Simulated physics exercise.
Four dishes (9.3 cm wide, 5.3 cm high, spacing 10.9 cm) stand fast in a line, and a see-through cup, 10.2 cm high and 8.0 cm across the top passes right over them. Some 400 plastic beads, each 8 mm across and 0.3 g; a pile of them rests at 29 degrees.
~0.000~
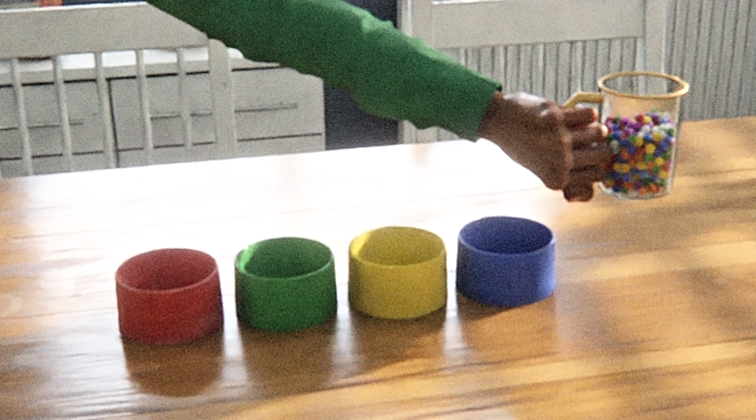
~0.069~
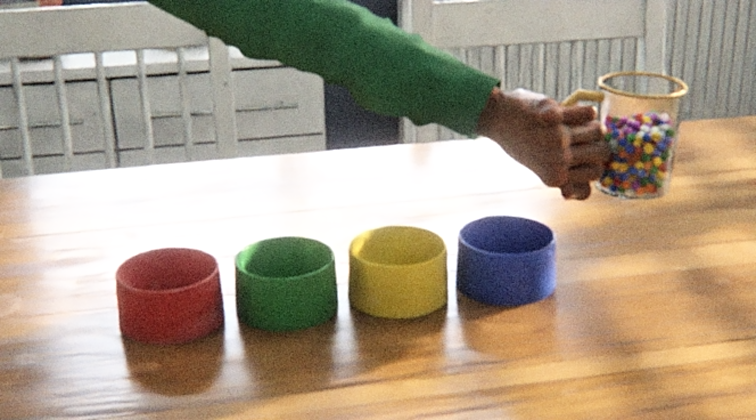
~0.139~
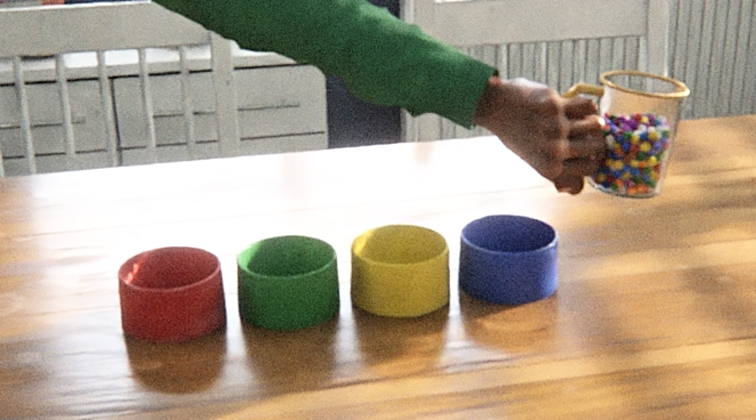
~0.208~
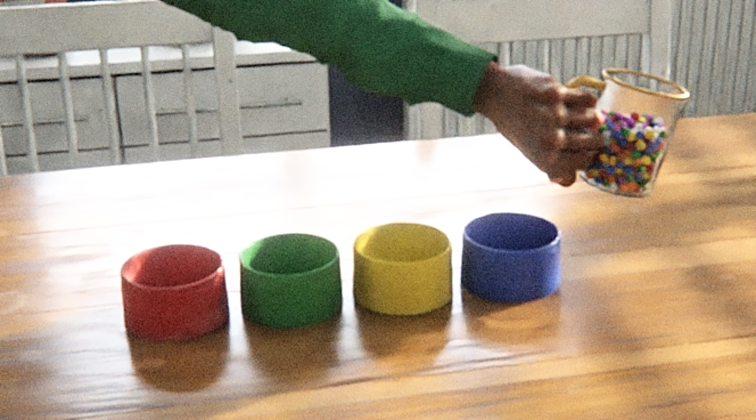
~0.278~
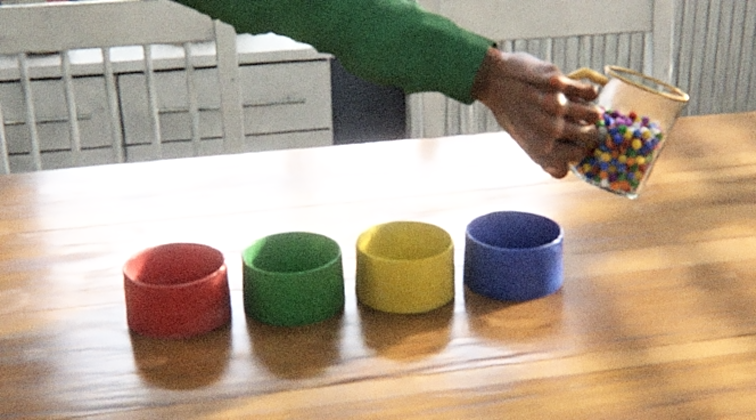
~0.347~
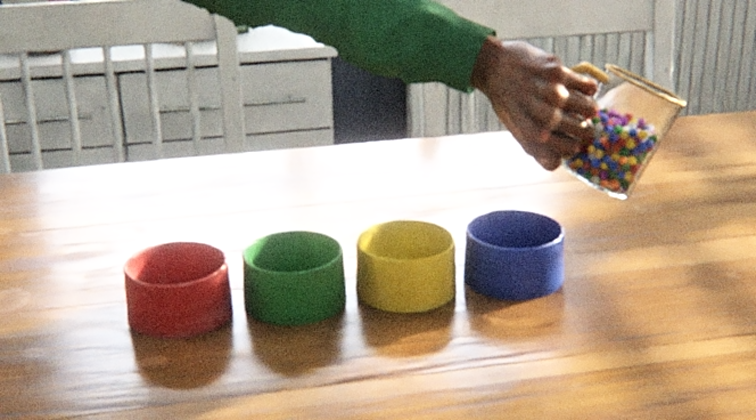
To begin with, a hand in a green sleeve holds a clear cup of colourful beads nearly upright above a wooden table, right of a row of red, green, yellow and blue dishes. The hand then tilts the cup steadily to the right, shifting it slightly left as the beads slant inside.
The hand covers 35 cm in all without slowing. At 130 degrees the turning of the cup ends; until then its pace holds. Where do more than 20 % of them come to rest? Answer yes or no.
Red dish: No; blue dish: Yes; green dish: No; yellow dish: No; on the counter: Yes.
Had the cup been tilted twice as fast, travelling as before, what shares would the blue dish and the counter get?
Then: Blue 0, counter 100.
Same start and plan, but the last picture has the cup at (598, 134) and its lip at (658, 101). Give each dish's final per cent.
Red 0; blue 30; green 0; yellow 50.
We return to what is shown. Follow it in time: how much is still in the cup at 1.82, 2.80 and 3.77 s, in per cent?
About 0, 0, 0.
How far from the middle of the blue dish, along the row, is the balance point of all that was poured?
Some 6 cm to the right.
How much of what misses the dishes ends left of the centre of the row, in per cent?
Some 0 per cent.
After 1.82 s, tilt 130 degrees; cup holds 0 %, blue 50 %.
After 2.80 s, tilt 130 degrees; cup holds 0 %, blue 50 %.
After 3.77 s, tilt 130 degrees; cup holds 0 %, blue 50 %.
By 4.1 s all is still; red 0 %, blue 50 %, green 0 %, yellow 0 %, counter 50 %.
